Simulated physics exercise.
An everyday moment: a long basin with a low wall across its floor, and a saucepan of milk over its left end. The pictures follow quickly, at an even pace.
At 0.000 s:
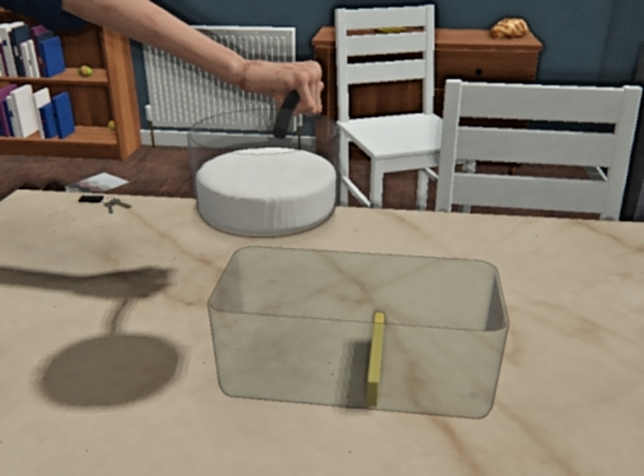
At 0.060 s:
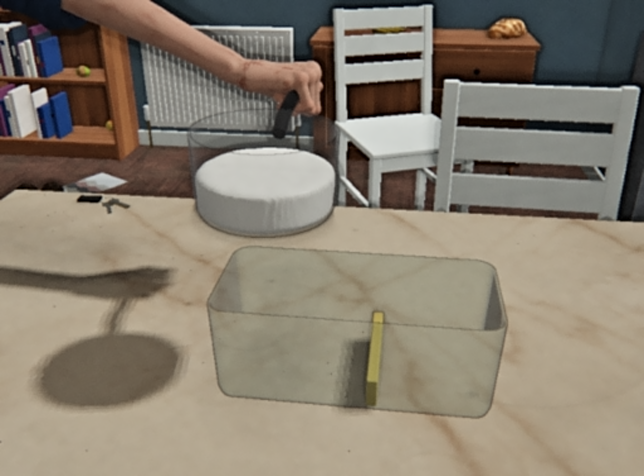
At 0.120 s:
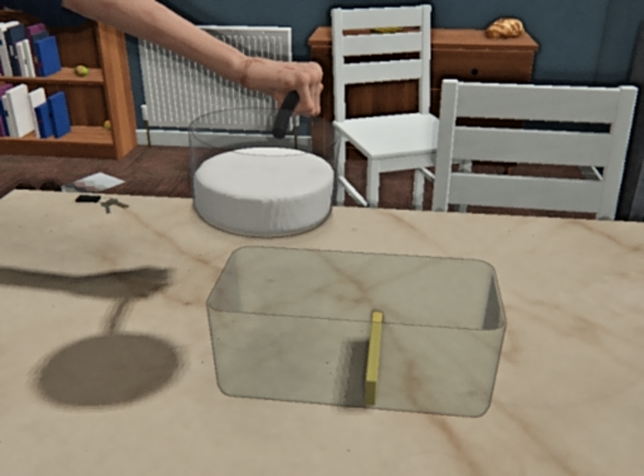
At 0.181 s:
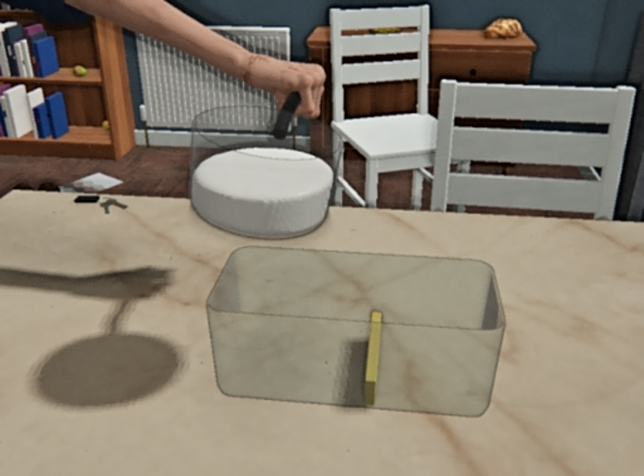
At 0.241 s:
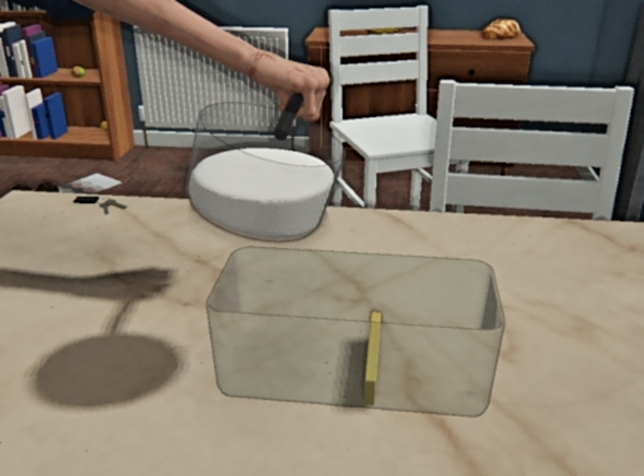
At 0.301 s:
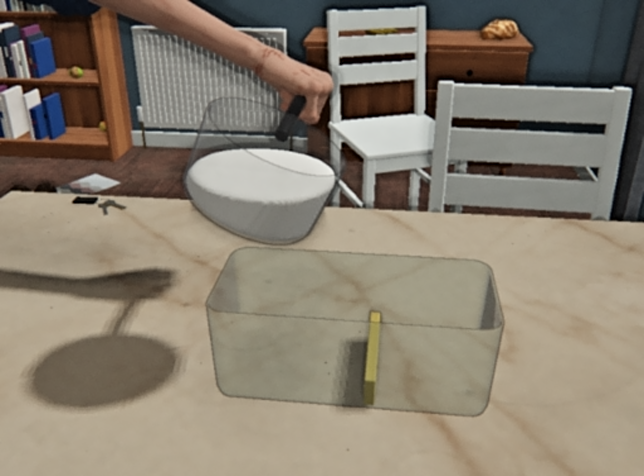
A room with a pale marble-patterned table is seen from slightly above, with white chairs, a radiator and a wooden bookshelf behind. A hand reaching in from the upper left grips the dark handle of a clear saucepan of white milk, above a see-through long basin with a low yellow wall across its floor. The hand tilts the pan gradually to the right, while the view shifts very slightly.
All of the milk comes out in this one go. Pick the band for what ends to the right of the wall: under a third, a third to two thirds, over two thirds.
It comes to between a third and two thirds.
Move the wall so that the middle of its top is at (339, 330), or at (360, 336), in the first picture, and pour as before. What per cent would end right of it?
Roughly 95 per cent, and 85 per cent.
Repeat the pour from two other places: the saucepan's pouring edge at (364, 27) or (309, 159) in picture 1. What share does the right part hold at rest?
Near 85 % and 10 %.
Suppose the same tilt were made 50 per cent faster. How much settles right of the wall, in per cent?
Close to 45 per cent.
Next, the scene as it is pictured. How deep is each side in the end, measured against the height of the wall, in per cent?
The left part 40 per cent, the right part 70.
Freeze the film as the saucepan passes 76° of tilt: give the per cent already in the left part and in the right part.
Some 0 per cent left and 5 right.
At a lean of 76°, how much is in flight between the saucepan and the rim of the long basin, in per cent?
Roughly 30 in a hundred.
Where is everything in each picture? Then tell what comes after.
It leans 0°; its right rim is at (338, 135); the milk meets the walls at (201, 166) and (335, 173); the long basin's rim runs from (223, 277) to (502, 296); the wall's top is at (376, 346), in the first picture.
It leans 1°; its right rim is at (338, 136); the milk meets the walls at (200, 166) and (334, 172), in the second picture.
It leans 4°; its right rim is at (339, 140); the milk meets the walls at (199, 165) and (334, 173), in the third picture.
It leans 9°; its right rim is at (341, 147); the milk meets the walls at (198, 165) and (333, 174), in the fourth picture.
It leans 16°; its right rim is at (344, 157); the milk meets the walls at (196, 165) and (334, 175), in the fifth picture.
It leans 24°; its right rim is at (344, 168); the milk meets the walls at (192, 163) and (336, 176), in the sixth picture.
A moment on, the saucepan is tipped on its side and 64 per cent is still to pour, 2 is left of the wall and 5 right of it.
Next, the saucepan is tipped on its side and 22 per cent is still to pour, 18 is left of the wall and 47 right of it.
Then the saucepan is tipped on its side and 5 per cent is still to pour, 37 is left of the wall and 54 right of it.
Later the saucepan is tipped on its side and 1 per cent is still to pour, 44 is left of the wall and 54 right of it.
In the end 45 per cent lies left of the wall, 54 right of it and 1 outside.
